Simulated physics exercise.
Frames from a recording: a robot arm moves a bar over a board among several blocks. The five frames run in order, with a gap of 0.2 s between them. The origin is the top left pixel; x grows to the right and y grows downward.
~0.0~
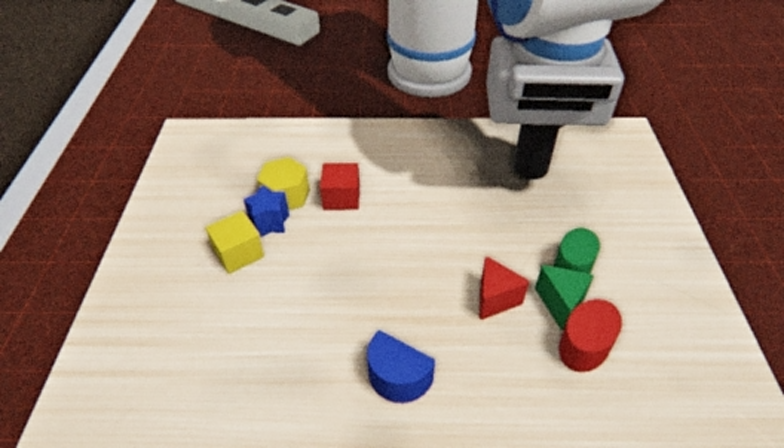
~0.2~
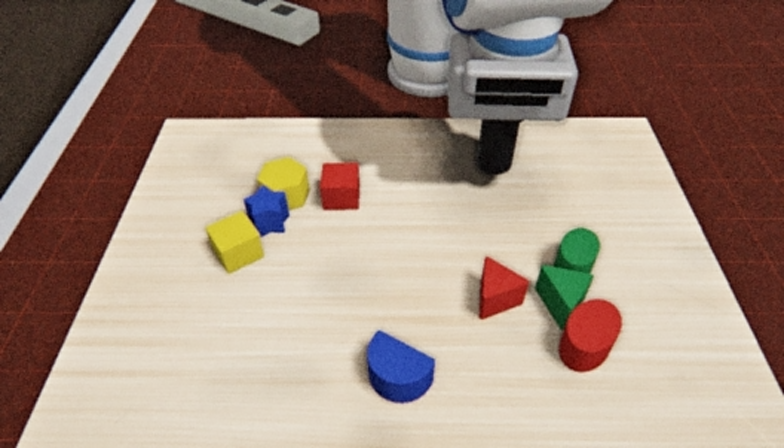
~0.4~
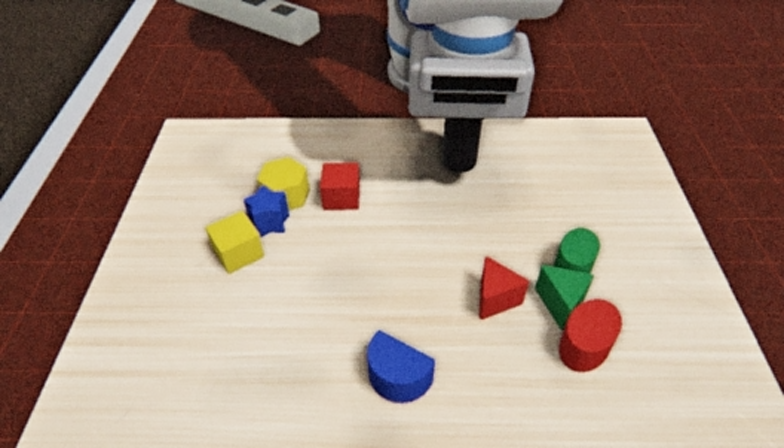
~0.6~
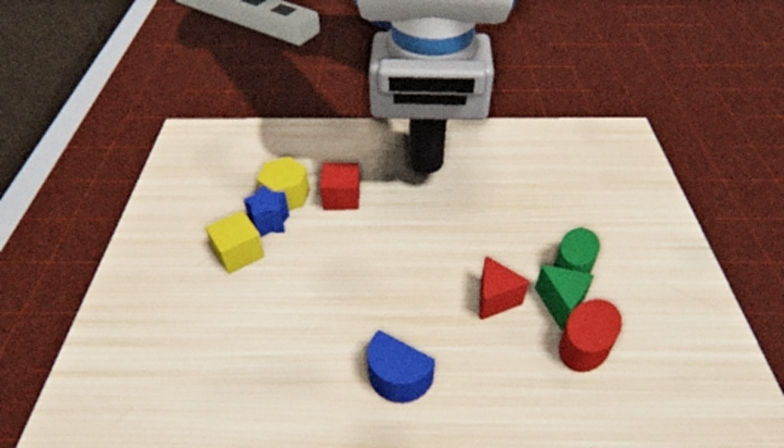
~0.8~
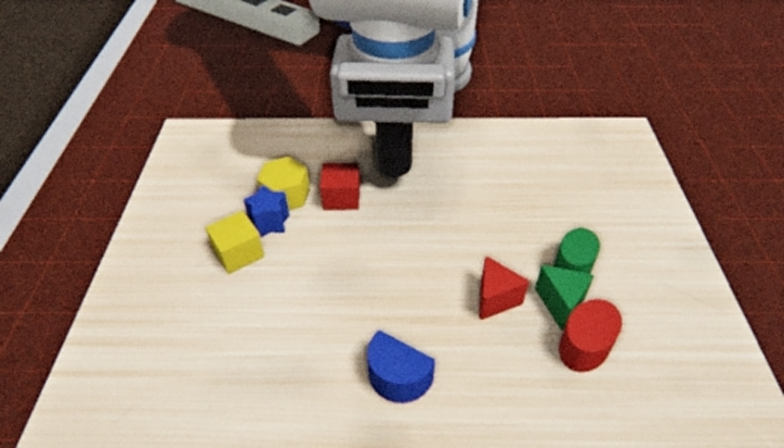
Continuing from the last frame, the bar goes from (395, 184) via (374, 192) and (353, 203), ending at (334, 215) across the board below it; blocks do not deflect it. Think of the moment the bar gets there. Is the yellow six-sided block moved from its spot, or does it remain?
Displaced.
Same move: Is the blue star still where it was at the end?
That would be a no.
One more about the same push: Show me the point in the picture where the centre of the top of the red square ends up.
By then it is at (292, 188).
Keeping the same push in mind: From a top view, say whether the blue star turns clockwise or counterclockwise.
From the top, the block rotates counterclockwise.
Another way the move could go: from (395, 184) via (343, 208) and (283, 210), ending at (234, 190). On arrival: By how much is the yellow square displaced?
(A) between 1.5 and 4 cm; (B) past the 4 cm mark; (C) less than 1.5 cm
Letter C.
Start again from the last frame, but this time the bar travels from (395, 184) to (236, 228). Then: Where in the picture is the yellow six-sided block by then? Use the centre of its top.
That would be at about pixel (196, 161).
The first path, step by step. Halfway along, bar (361, 181); red square (324, 179).
At the end, bar (332, 198); blue star (252, 201), turned 35° anticlockwise; yellow six-sided block (261, 172), turned 15° clockwise; red square (292, 188), turned 25° clockwise.
